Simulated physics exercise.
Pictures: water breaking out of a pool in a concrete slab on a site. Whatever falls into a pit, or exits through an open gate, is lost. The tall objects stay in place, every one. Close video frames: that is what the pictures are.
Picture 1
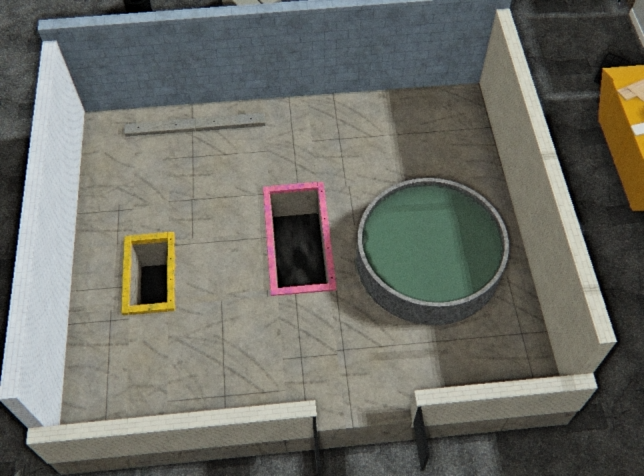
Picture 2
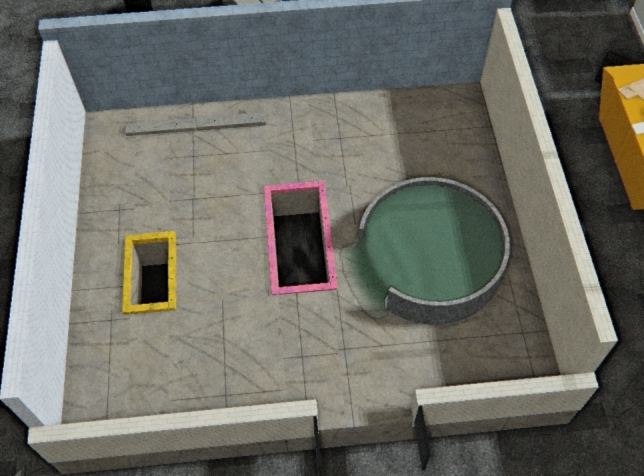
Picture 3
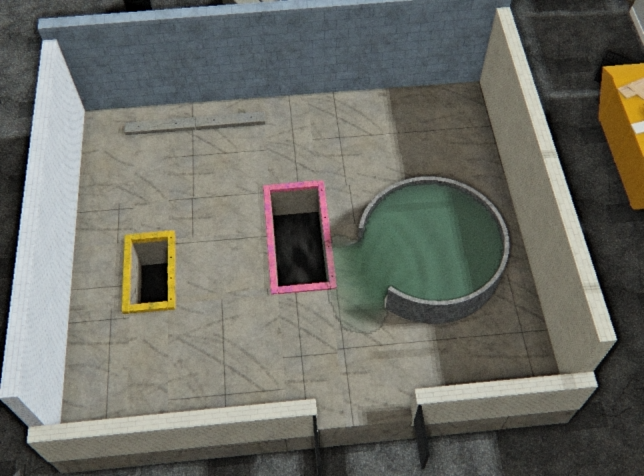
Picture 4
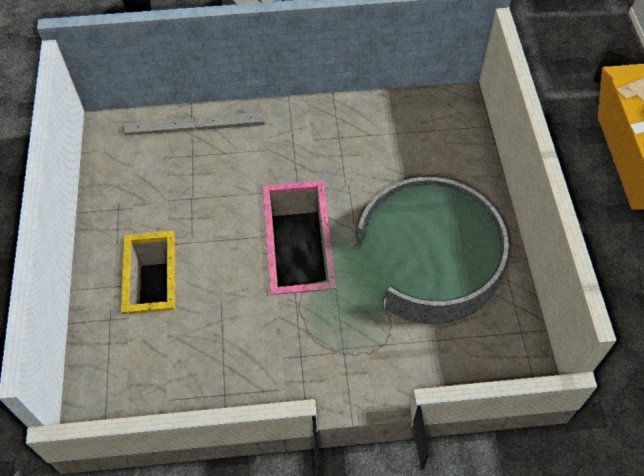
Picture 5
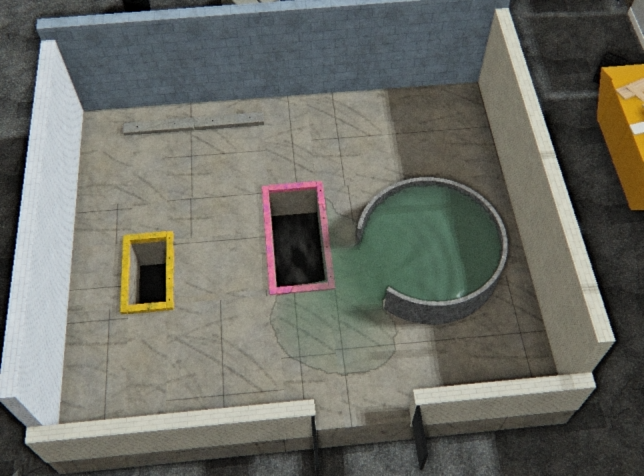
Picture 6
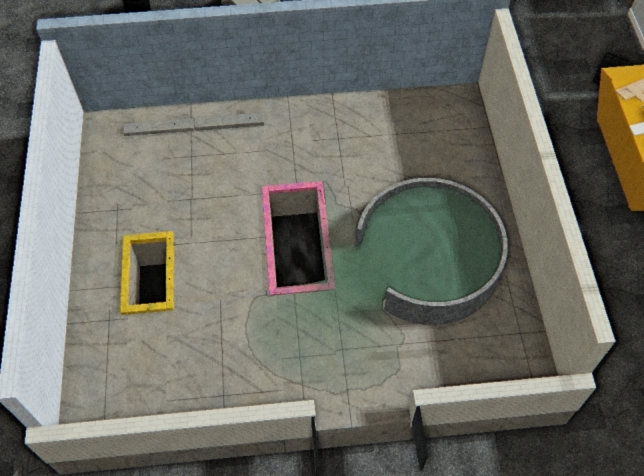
We see still green water in a round tank on a walled concrete slab; a gap opens in the tank's left side, and water pours out toward the pink-framed opening, then spreads across the floor below and beside it.
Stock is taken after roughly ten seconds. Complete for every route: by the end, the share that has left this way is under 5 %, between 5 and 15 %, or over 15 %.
By the end, the share via the gate is between 5 and 15 %; the share via the pink pit is over 15 %; the share via the yellow pit is under 5 %.
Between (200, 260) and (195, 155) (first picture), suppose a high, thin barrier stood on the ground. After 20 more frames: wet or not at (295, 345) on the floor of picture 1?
There: Awash.
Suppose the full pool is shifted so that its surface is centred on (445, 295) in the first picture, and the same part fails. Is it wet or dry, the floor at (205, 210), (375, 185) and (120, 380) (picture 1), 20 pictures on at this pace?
Location one: Soaked; location two: Bone dry; location three: Soaked.
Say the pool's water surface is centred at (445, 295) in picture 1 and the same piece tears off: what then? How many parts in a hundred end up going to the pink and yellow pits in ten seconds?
Within ten seconds, pink collects 2 percent of the total and yellow collects 4 percent.
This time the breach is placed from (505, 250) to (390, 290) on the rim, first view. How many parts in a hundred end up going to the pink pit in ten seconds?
Pink 0 %.
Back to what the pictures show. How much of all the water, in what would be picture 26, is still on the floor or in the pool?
That comes to around 76 in a hundred.
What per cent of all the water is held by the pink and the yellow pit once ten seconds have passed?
In order, near 30 and 0 in a hundred.
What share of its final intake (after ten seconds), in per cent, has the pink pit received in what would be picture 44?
Roughly 90 per cent.
A moment on, water covers 20 % of the floor; the gate 0 %, the pink pit 9 %, the yellow pit 0 %.
Next, water covers 25 % of the floor; the gate 1 %, the pink pit 16 %, the yellow pit 0 %.
Then, water covers 30 % of the floor; the gate 2 %, the pink pit 22 %, the yellow pit 0 %.
Later, water covers 40 % of the floor; the gate 4 %, the pink pit 27 %, the yellow pit 0 %.
In the end, water covers 65 % of the floor; the gate 7 %, the pink pit 30 %, the yellow pit 0 %.
